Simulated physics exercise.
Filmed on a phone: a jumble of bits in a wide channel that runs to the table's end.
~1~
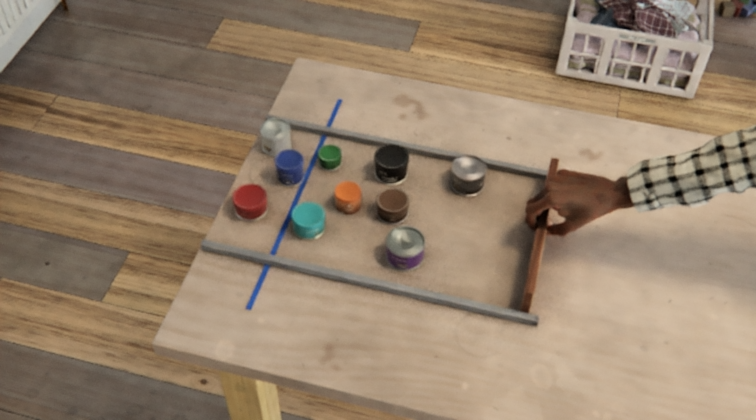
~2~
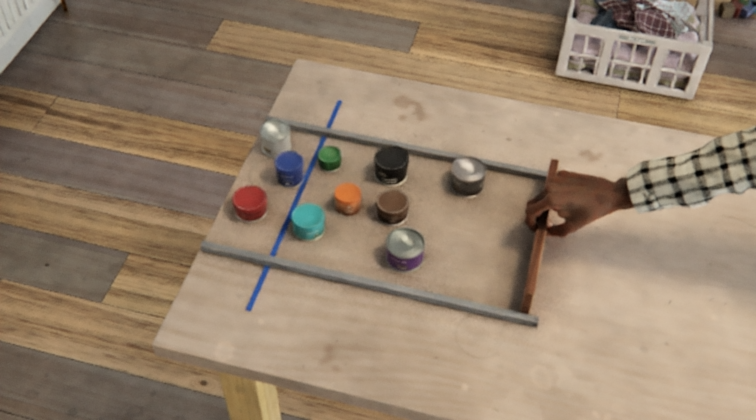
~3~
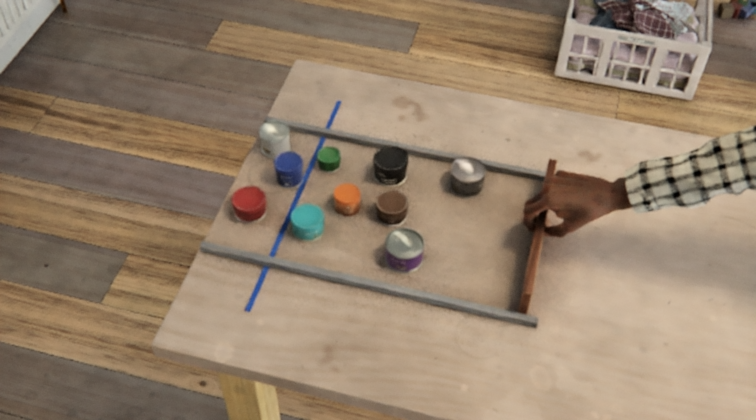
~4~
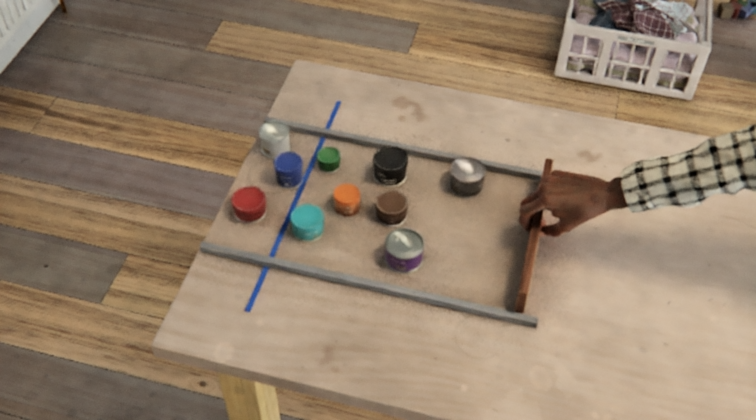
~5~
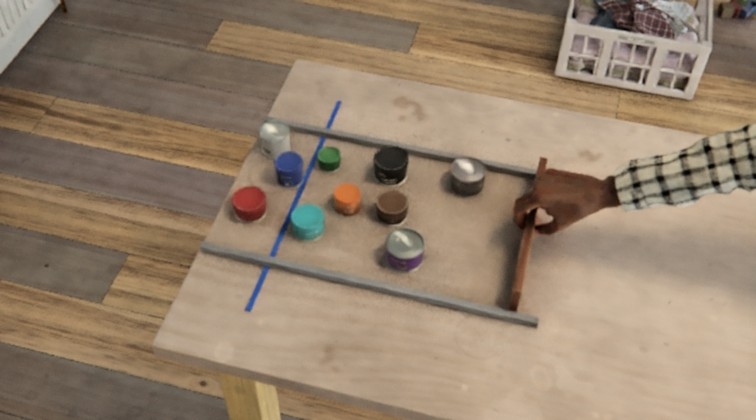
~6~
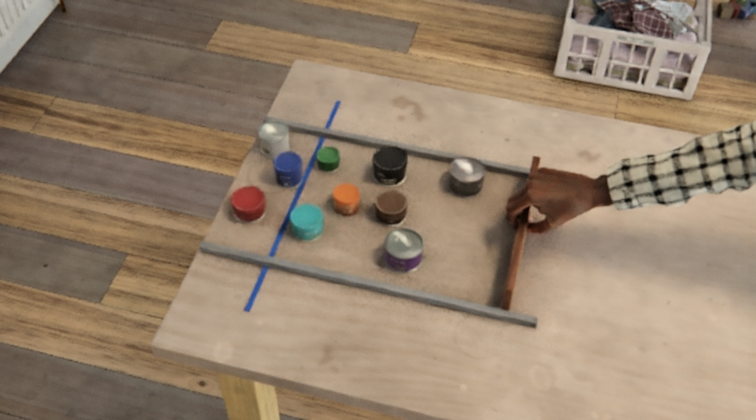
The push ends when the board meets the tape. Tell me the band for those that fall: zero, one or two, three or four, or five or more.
The number that fall off is one or two.
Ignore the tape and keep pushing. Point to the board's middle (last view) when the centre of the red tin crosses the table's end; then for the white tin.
Near (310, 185) and (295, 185).
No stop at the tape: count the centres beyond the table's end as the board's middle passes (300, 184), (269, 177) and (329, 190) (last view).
Past the end: 2, 7 and 0.
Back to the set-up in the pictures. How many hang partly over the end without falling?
The number is 2.
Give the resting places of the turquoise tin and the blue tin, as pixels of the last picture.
Near (237, 207) and (245, 168).
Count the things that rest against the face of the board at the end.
The number is 3.
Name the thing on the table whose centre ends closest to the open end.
The white tin.
Soon after, none off yet; white tin at rest near (274, 139); red tin at rest near (249, 205); blue tin at rest near (288, 170).
Then, none off yet; white tin moved a little near (262, 135); red tin moving near (246, 203); blue tin moving near (279, 172).
At rest, the number that fall off is one or two; fallen, green pot and red tin.
